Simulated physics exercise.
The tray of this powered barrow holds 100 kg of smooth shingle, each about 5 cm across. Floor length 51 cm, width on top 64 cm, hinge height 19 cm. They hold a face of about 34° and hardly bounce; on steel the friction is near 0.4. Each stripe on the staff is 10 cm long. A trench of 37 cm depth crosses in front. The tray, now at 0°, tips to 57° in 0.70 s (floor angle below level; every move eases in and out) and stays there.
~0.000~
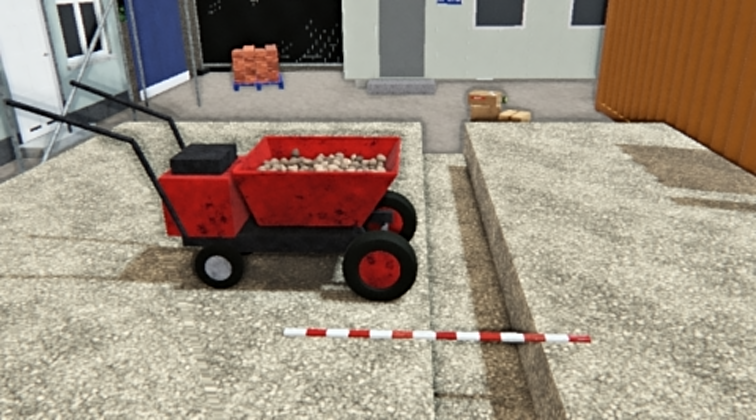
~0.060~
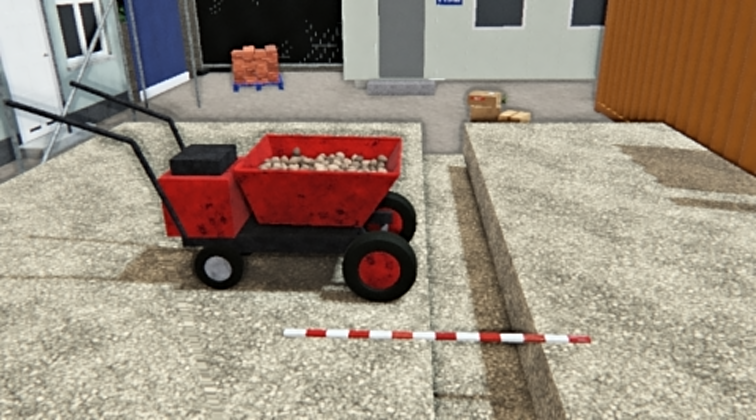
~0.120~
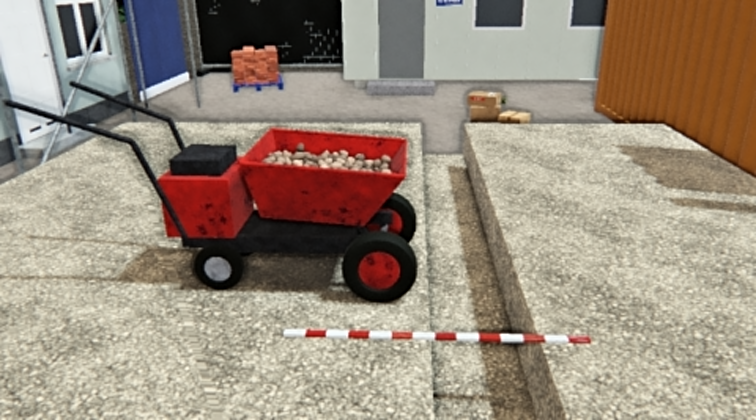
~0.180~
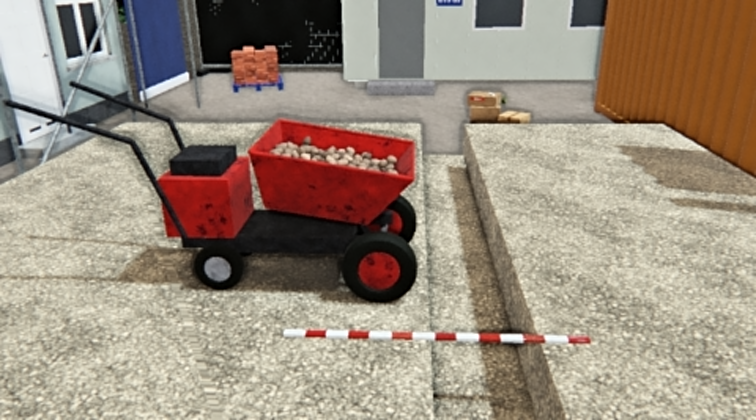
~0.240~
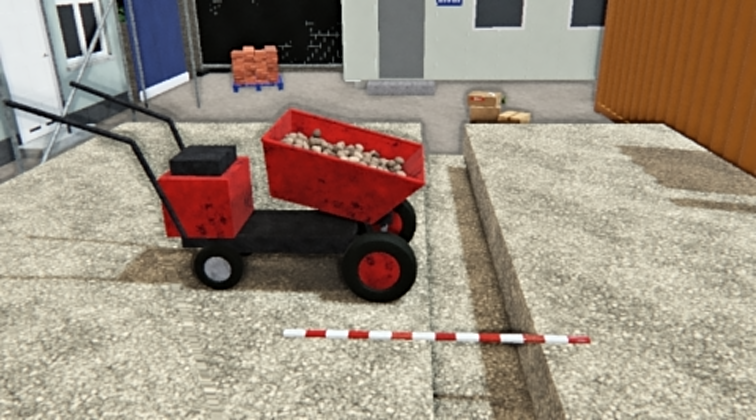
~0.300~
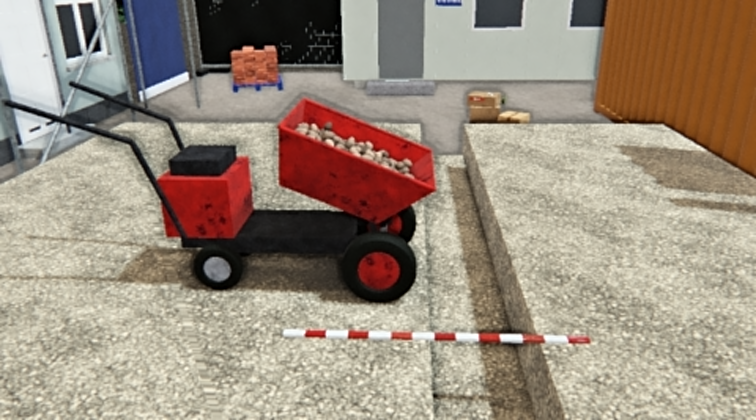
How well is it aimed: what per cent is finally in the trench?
About 32 per cent.
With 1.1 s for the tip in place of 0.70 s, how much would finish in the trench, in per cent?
Then about 40 per cent.
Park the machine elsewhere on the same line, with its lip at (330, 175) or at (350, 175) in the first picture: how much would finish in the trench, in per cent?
First some 55, then 55 per cent.
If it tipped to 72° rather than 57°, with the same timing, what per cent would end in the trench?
In that case some 50 per cent.
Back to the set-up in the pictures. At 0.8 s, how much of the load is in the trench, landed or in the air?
Some 5 per cent.
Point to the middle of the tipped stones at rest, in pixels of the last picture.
Around (509, 328).
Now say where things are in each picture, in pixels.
In the first picture, the tray is at 0°, its lip at (397, 174); the top of the load is at (319, 162).
In the second picture, the tray is at 1°, its lip at (399, 175); the top of the load is at (304, 162); the stones move at 0.3 m/s on average.
In the third picture, the tray is at 4°, its lip at (405, 177); the top of the load is at (303, 157); the stones move at 0.6 m/s on average.
In the fourth picture, the tray is at 9°, its lip at (414, 179); the top of the load is at (291, 149); the stones move at 0.8 m/s on average.
In the fifth picture, the tray is at 16°, its lip at (424, 184); the top of the load is at (298, 141); the stones move at 1.0 m/s on average.
The sixth picture shows lip at (435, 190), floor tilted 22°, highest stones at (308, 131); the stones move at 1.0 m/s on average.
After 0.5 s the floor is at 48°; 100 % in the tray; the foremost stones are at (444, 204).
After 0.8 s the floor is at 57°; 93 % in the tray, 7 % in the trench; the foremost stones are at (512, 234).
After 1.1 s the floor is at 57°; 57 % in the tray, 21 % in the trench, 22 % past the trench; the foremost stones are at (615, 292).
After 3.1 s the floor is at 57°; 45 % in the tray, 32 % in the trench, 23 % past the trench; the foremost stones are at (737, 287).
